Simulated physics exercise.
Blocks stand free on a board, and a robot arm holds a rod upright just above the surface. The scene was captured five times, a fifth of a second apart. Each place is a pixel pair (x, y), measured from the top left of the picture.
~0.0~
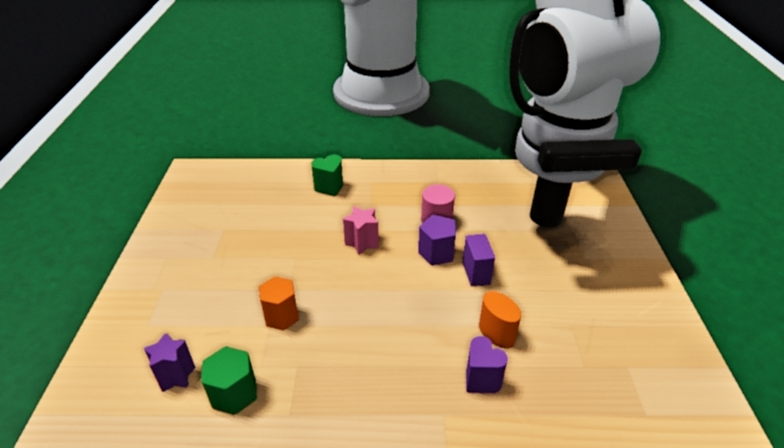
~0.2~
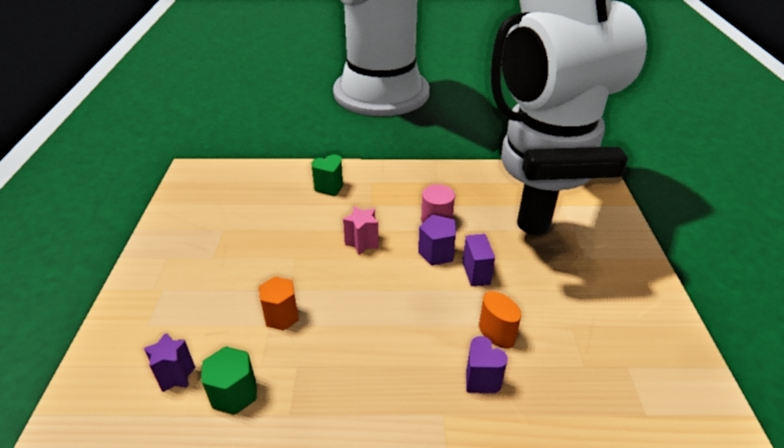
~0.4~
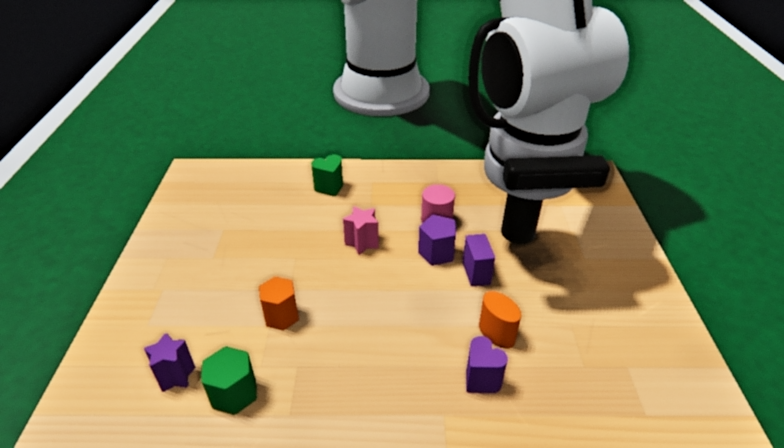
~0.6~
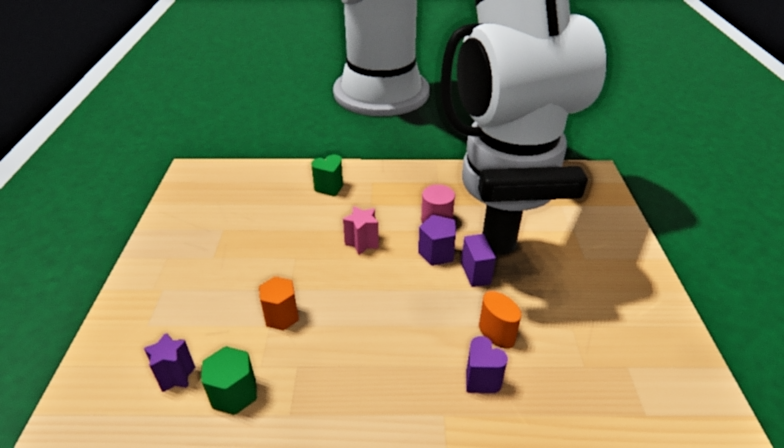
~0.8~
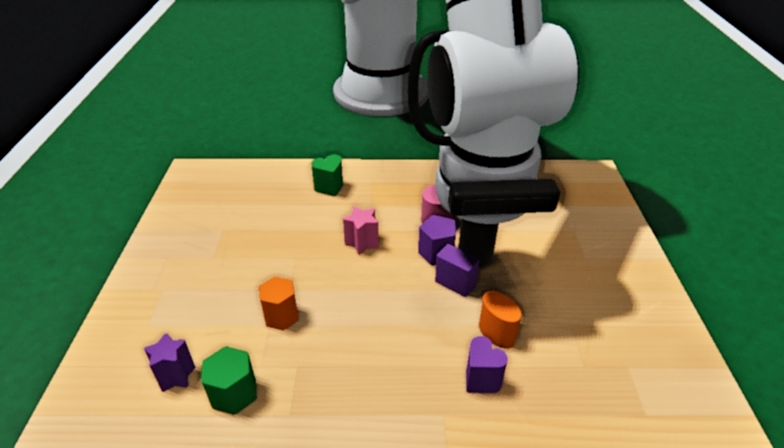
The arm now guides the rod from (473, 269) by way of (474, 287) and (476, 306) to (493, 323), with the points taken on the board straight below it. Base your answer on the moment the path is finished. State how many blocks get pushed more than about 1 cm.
The result: Two blocks.
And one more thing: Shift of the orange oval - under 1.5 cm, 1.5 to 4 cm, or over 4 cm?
It will fall in the middle band, 1.5 to 4 cm.
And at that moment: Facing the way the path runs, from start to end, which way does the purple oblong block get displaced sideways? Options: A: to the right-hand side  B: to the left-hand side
(A)
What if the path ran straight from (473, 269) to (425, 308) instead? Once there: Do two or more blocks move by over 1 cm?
No - that is not the case.
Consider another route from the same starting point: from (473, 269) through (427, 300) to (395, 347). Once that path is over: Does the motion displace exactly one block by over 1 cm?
That would be a yes.
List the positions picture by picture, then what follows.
Rod's lower end (546, 218); purple pentagon (439, 227); purple oblong block (480, 246); orange oval (502, 306), in the first picture.
Rod (533, 225); blocks still, in the second picture.
Rod (518, 233); blocks still, in the third picture.
Rod (499, 243); blocks still, in the fourth picture.
Rod (475, 255); purple pentagon (439, 227); purple oblong block (458, 257); orange oval (502, 306), in the fifth picture.
On the path given first. Halfway along, rod (477, 283); purple oblong block (447, 268), turned 50° clockwise.
At the end, rod (496, 309); purple pentagon still; purple oblong block (447, 268), turned 50° clockwise; orange oval (522, 327).
